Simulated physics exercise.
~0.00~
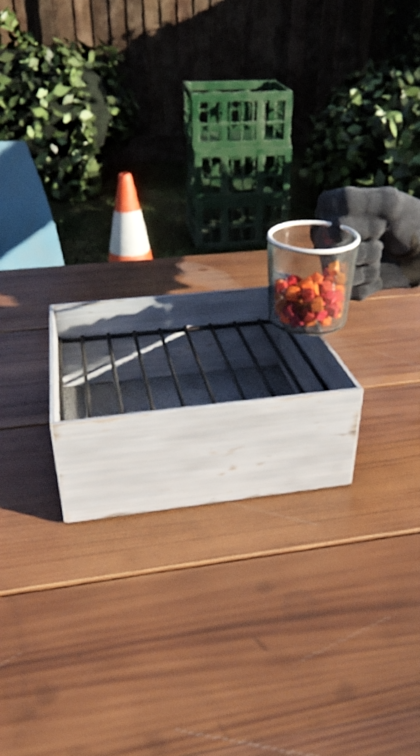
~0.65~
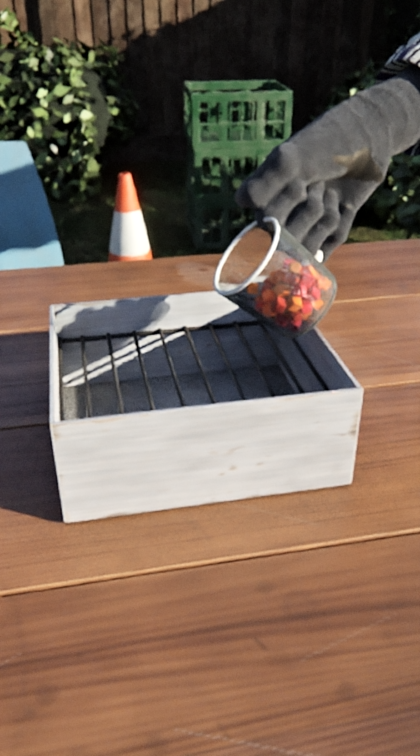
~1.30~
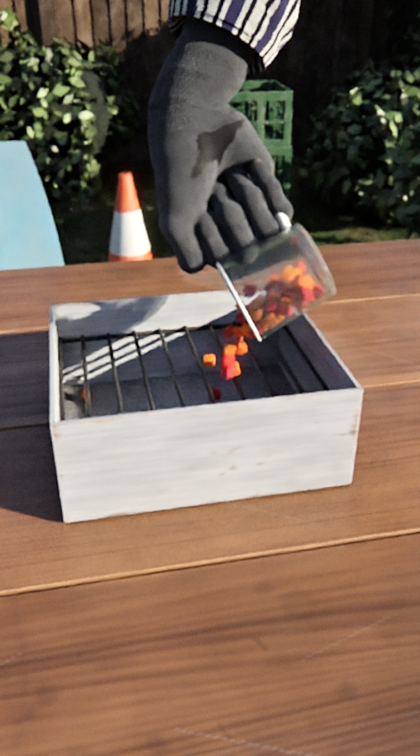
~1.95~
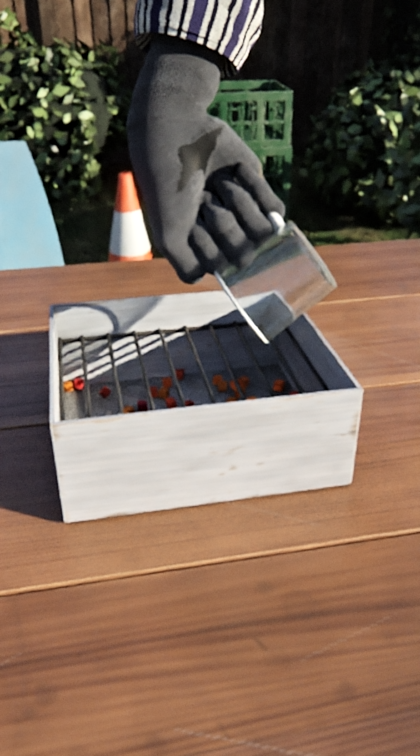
A hand in a dark grey glove and striped cuff holds a clear cup of small red and orange pieces at the right of a pale wooden box, seen from slightly above on an outdoor plank table. Dark wires span the box, with a traffic cone, green crates and leafy bushes behind. The hand lifts the cup leftward and tilts it over the box. It tips further, and the pieces tumble out onto the wires, some already slipping below. Finally the cup is empty and angled downward, and all the red and orange pieces lie scattered beneath the wires.
